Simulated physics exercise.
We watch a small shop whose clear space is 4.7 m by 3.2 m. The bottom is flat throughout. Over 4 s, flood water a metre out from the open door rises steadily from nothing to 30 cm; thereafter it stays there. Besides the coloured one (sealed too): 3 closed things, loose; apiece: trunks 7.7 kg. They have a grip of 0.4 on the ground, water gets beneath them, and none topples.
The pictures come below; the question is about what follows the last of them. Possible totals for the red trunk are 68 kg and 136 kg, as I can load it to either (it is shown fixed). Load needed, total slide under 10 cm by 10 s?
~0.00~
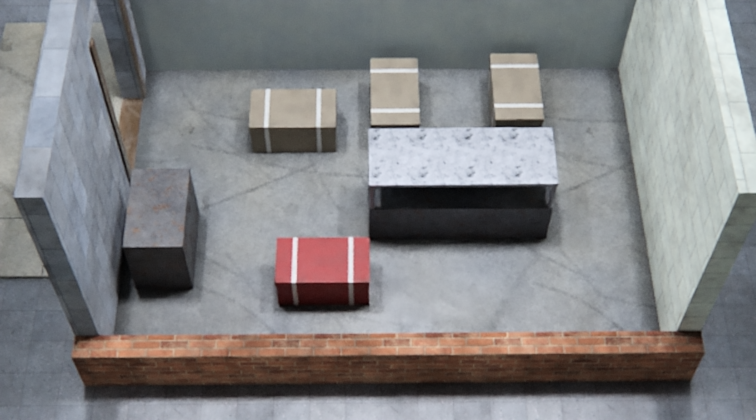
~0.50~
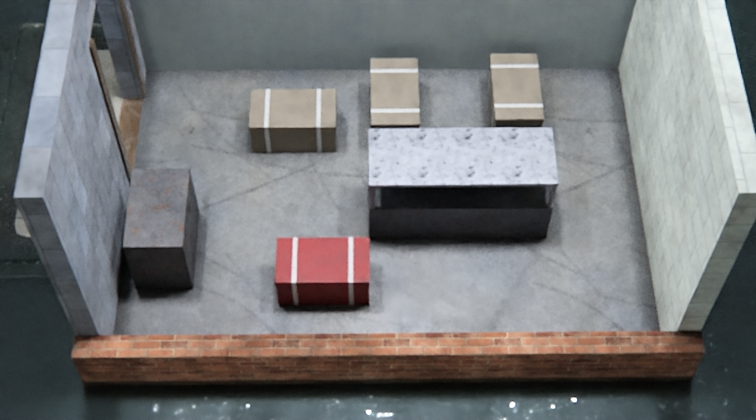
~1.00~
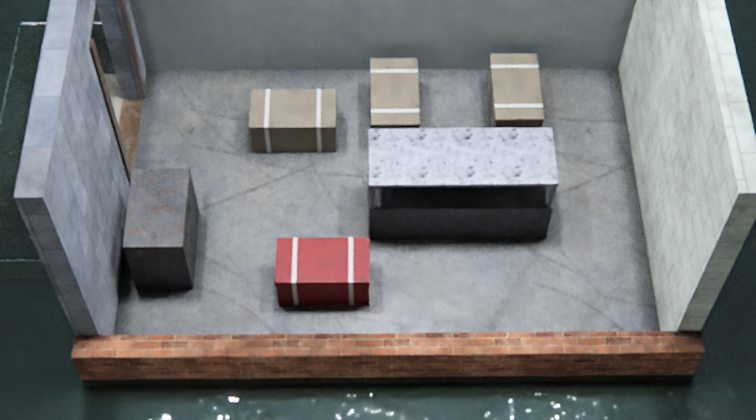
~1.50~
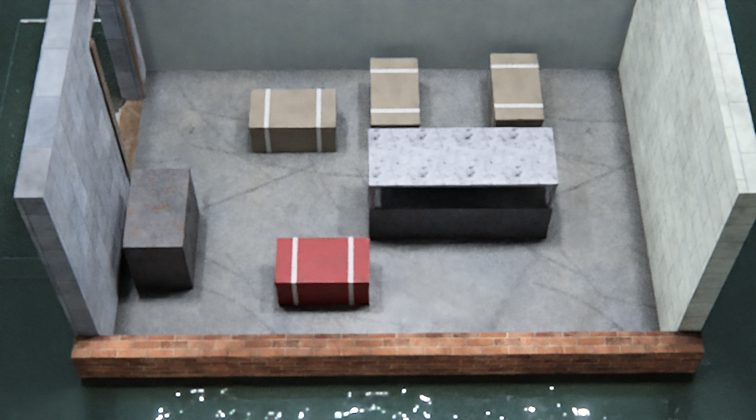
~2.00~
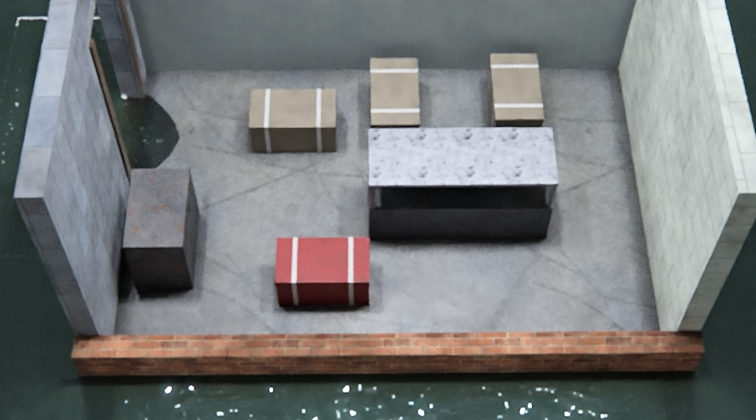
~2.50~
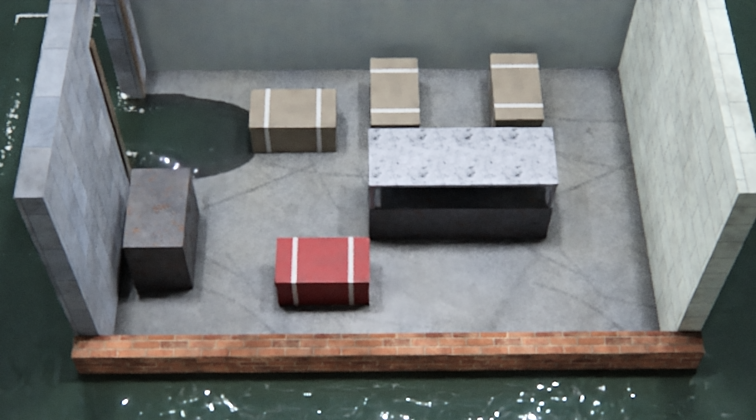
It never needs the heavy one.
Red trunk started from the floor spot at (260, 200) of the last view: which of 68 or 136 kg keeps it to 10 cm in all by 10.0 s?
Both loads work.
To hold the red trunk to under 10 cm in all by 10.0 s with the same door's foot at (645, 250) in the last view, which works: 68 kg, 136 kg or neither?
Answer: The lower mass works.
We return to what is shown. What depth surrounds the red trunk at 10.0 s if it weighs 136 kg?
12 cm, roughly.
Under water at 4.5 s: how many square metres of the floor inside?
Around 7.0 m2 of it.
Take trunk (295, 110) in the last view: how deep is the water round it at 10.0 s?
About 15 cm.
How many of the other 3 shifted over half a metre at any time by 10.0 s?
The tally stands at 3.
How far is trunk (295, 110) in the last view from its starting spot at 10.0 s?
In that order: 200 centimetres.
After 3.5 s the red trunk would be 0 cm from its start with 68 kg and 0 cm from its start with 136 kg; 0 cm of water round it then.
After 4.5 s the red trunk would be 0 cm from its start with 68 kg and 0 cm from its start with 136 kg; 4 cm of water round it then.
After 7.0 s the red trunk would be 0 cm from its start with 68 kg and 0 cm from its start with 136 kg; 5 cm of water round it then.
After 10.0 s the red trunk would be 0 cm from its start with 68 kg and 0 cm from its start with 136 kg; 12 cm of water round it then.
